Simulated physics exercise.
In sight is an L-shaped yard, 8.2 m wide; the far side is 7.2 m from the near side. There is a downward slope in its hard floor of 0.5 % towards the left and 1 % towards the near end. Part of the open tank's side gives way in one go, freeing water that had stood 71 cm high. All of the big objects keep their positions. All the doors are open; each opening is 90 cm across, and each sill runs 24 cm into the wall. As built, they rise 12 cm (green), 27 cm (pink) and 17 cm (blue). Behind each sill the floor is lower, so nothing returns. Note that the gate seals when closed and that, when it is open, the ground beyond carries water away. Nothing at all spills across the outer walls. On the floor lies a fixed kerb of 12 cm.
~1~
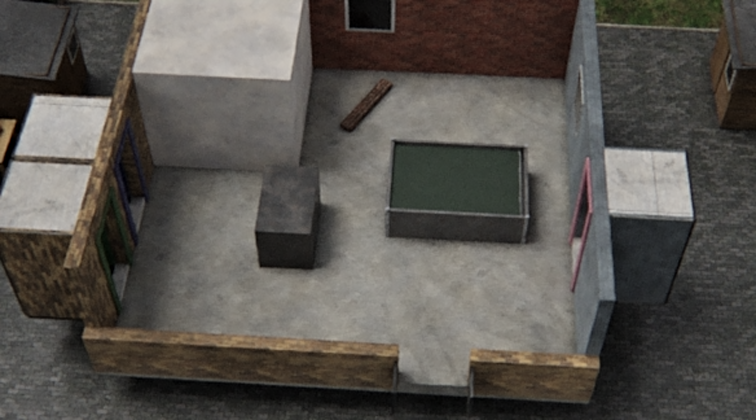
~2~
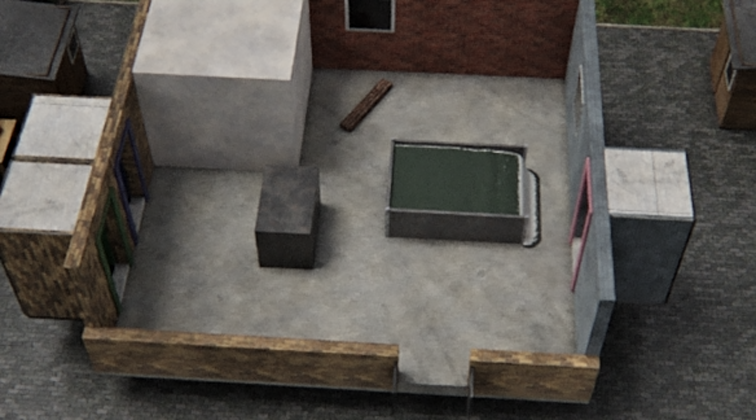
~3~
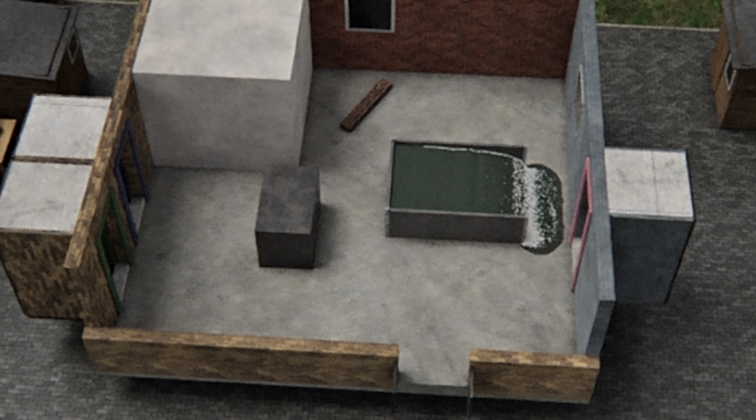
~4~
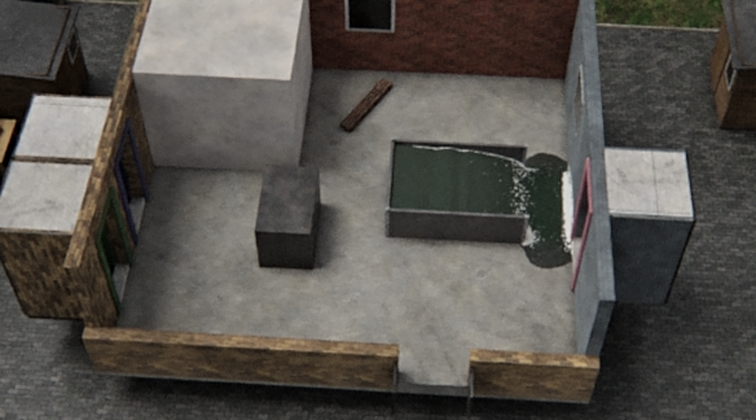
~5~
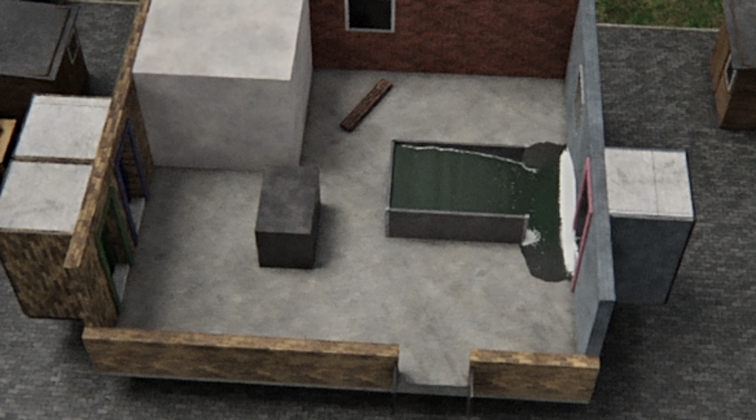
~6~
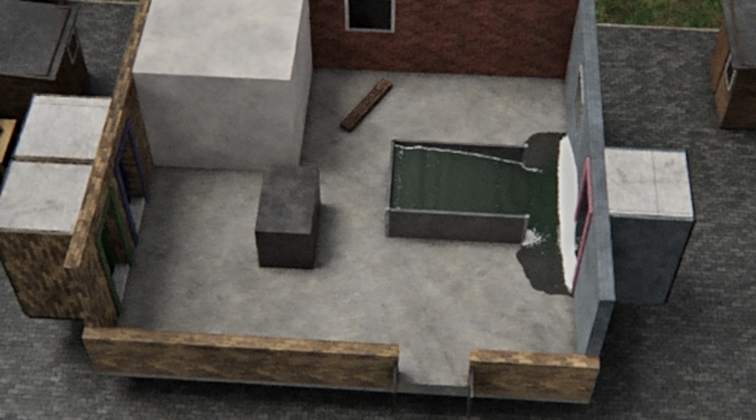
In a walled yard, dark water pours from the tank's open right side and spreads along the right wall.
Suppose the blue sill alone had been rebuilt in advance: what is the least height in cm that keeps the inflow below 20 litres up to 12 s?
About 6.5 cm.
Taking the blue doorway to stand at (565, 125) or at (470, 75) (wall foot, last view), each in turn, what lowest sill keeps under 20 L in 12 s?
Minimums: Roughly 8.5 cm and 11.5 cm.
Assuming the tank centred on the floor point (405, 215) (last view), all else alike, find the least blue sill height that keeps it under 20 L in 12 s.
In this case, 7.0 cm or so.
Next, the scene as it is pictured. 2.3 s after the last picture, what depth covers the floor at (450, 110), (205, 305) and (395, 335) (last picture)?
Depths of roughly 2 cm, 0 cm and 3 cm, in that order.
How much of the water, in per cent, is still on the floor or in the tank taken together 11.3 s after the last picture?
Roughly 90 %.
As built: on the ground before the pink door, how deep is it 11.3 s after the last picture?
It stands about 5.0 centimetres deep.
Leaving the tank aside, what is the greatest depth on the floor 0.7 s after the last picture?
Roughly 52 cm.
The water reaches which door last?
Blue.
Then, 0.7 s after the last picture water covers 15 % of the floor, deepest (52 cm) near (566, 214); it has not reached the blue door.
Then, 2.3 s after the last picture water covers 30 % of the floor, deepest (34 cm) near (552, 370); it has not reached the blue door.
Then, 11.3 s after the last picture water covers 95 % of the floor, deepest (12 cm) near (253, 229); 10 cm at the blue door, 0 litres in over its 17 cm sill.
At the blue door as built, the water peaked near 10 cm, 8.7 s after the last picture.
Run again over the same 12 s with other heights there, 29 litres in over 5.5 cm, 10 litres over 7.5 cm. The limit of 20 litres is kept from about 6.5 cm up.
